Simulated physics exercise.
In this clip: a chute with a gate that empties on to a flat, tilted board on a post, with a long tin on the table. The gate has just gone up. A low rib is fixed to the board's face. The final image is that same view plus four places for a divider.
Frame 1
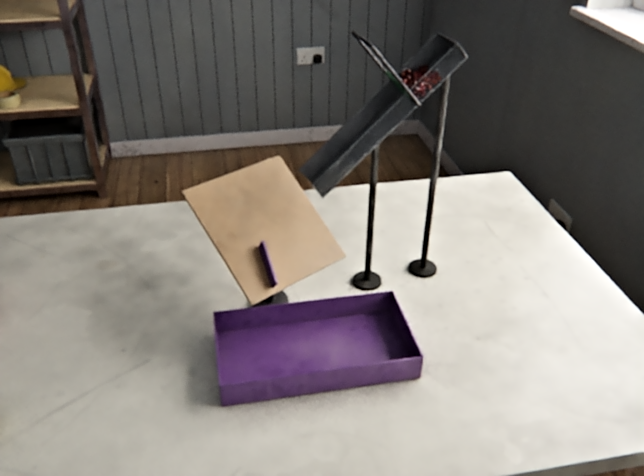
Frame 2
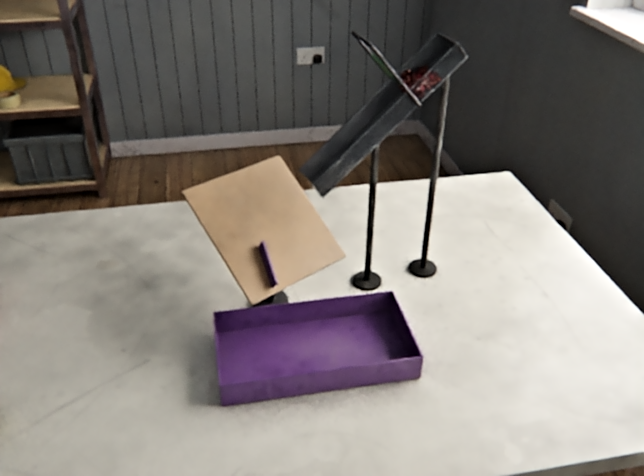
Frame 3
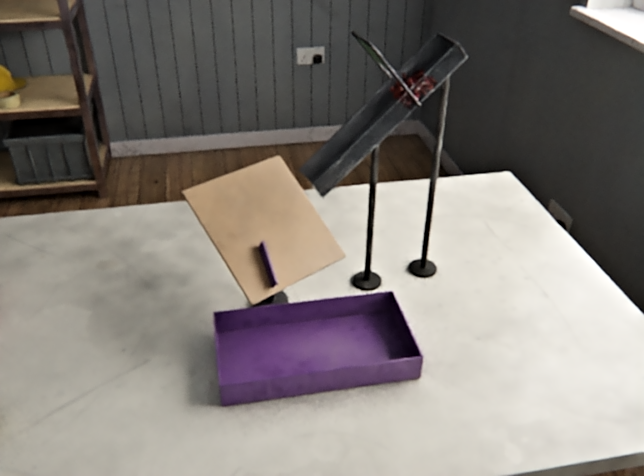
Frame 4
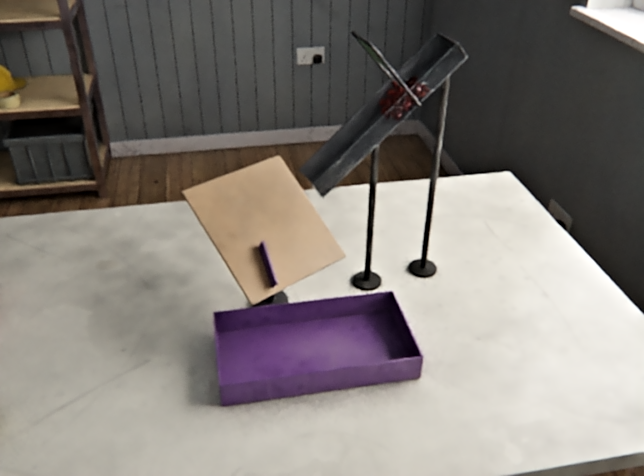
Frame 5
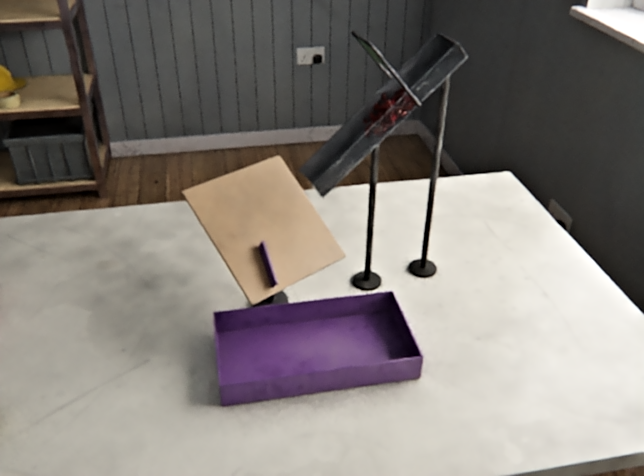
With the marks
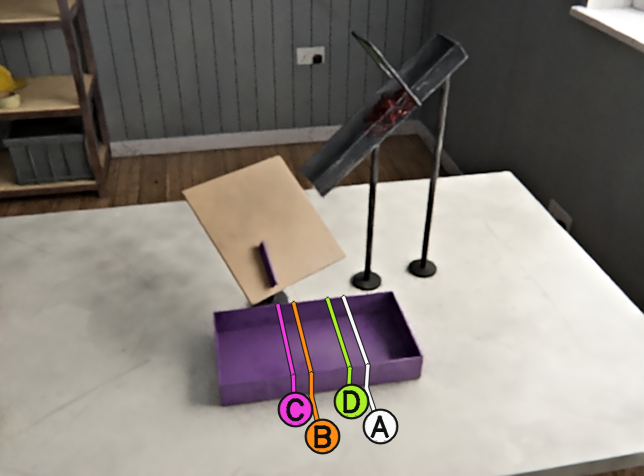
Red kidney beans slide partway down a sloping grey chute above a tilted board.
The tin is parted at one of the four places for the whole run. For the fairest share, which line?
The answer is line B.
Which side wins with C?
More lands on the right.
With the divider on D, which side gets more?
Left.
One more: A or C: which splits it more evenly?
The answer is C.
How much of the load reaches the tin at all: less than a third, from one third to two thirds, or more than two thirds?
It is more than two thirds.
On the marked copy, line A crosses the front rim at (367, 364); line B crosses the front rim at (311, 372); line C crosses the front rim at (293, 375); line D crosses the front rim at (349, 367).
For line A, of what is caught, nearly all on the left of the divider, a stray few on the right.
For line B, of what is caught, about half on the left of the divider, about half on the right.
For line C, of what is caught, about a quarter on the left of the divider, most on the right.
For line D, of what is caught, nearly all on the left of the divider, a small part on the right.
